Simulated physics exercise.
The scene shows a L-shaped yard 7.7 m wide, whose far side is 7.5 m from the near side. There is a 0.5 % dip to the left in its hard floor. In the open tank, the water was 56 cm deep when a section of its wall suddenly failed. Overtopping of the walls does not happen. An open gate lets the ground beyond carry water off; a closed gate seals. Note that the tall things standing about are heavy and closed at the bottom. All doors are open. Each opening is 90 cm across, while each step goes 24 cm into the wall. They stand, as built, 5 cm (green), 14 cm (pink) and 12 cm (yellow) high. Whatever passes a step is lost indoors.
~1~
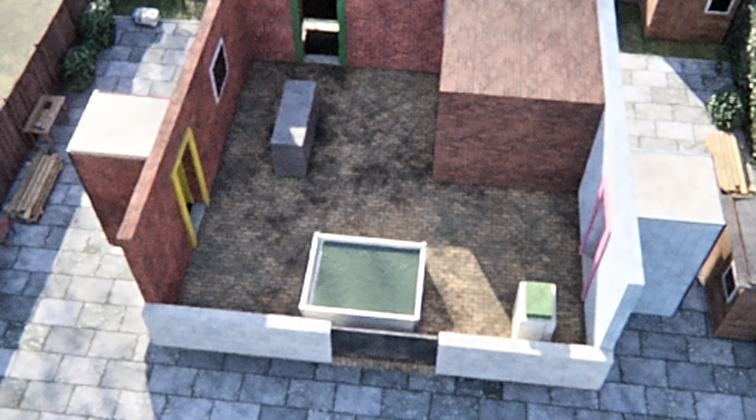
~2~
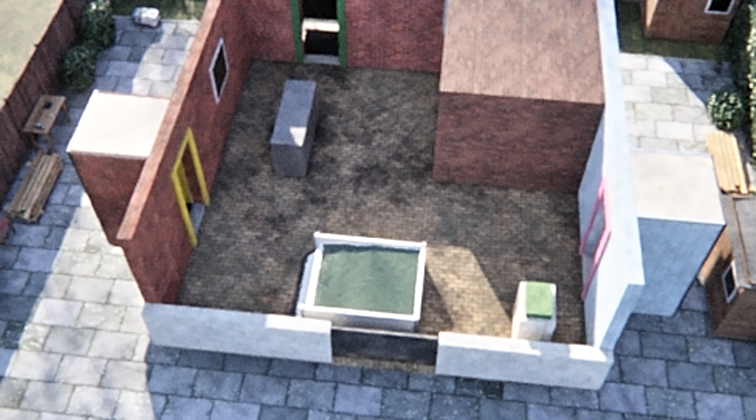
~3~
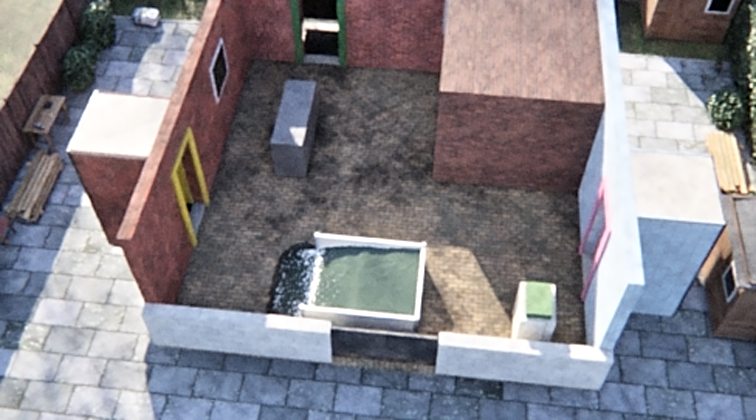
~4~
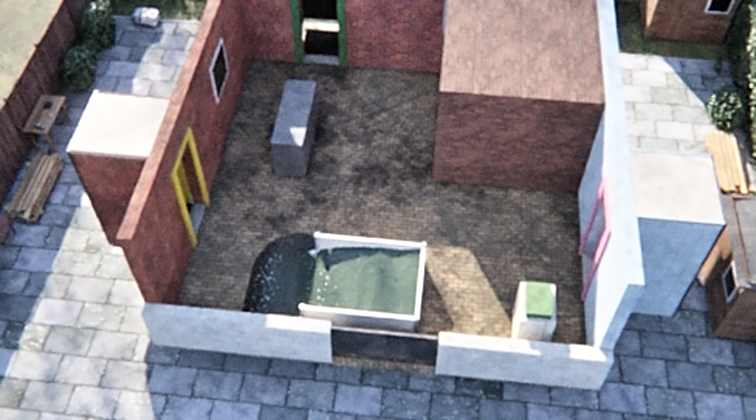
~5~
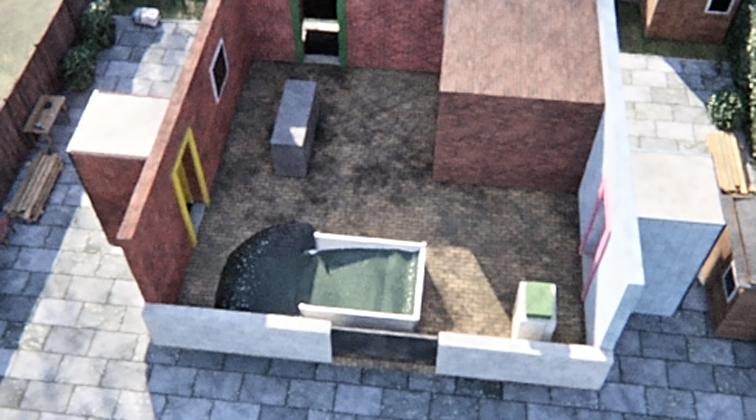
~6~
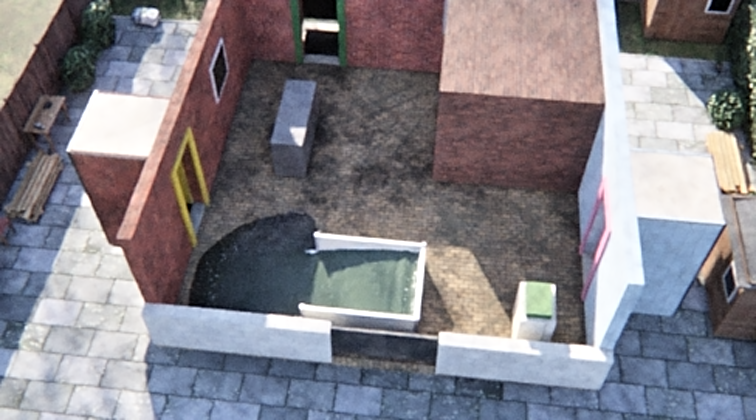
Water pours from the left side of an open tank and spreads across the brick yard.
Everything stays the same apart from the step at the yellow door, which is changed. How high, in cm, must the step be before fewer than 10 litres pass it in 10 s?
About 19 cm.
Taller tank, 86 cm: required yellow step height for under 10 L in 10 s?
In that case, roughly 30 cm.
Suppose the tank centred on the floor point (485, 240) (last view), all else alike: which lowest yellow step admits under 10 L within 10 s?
Then about 16 centimetres at the least.
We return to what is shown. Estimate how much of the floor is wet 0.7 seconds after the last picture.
20 %.
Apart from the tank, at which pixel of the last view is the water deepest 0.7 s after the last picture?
Around (171, 319).
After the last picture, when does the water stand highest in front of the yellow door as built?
At roughly 1.8 s.
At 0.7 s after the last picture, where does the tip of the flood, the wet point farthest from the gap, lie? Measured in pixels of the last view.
Close to pixel (208, 200).
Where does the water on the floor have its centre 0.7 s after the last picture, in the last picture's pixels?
Centre of mass: About (306, 290) px.
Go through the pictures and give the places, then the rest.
In the first picture, still water, 56 cm deep, in the open tank at (365, 278); the yellow door at (191, 192) is dry.
In the second picture, the gap is at (313, 284), the front 0.2 m out at a hidden place; the back of the open tank holds 56 cm.
In the third picture, water pours out at (313, 285) and has run 0.7 m, to a hidden place; about 10 cm deep outside, 56 cm at the back.
In the fourth picture, the gap is at (313, 285), the front 1.2 m out at (249, 307); the back of the open tank holds 56 cm.
In the fifth picture, the gap is at (313, 285), the front 1.8 m out at (223, 285); the back of the open tank holds 51 cm.
In the sixth picture, water pours out at (313, 285) and has run 2.2 m, to (194, 296); about 6 cm deep outside, 46 cm at the back; 0.7 m in a straight line remain to the yellow door at (191, 192).
Then, 0.7 s after the last picture water covers 20 % of the floor, deepest (40 cm) near (171, 319); 18 cm at the yellow door, 1 litre in over its 12 cm step.
Then, 2.3 s after the last picture water covers 25 % of the floor, deepest (26 cm) near (169, 328); 20 cm at the yellow door, 46 litres in over its 12 cm step.
Then, 9.3 s after the last picture water covers 75 % of the floor, deepest (10 cm) near (406, 78); 6 cm at the yellow door, 61 litres in over its 12 cm step.
At the yellow door as built, the water peaked near 22 cm, 1.7 s after the last picture.
Run again over the same 10 s with other heights there, 17 litres in over 17.5 cm, 5 litres over 20.5 cm. The limit of 10 litres is kept from about 19 cm up.
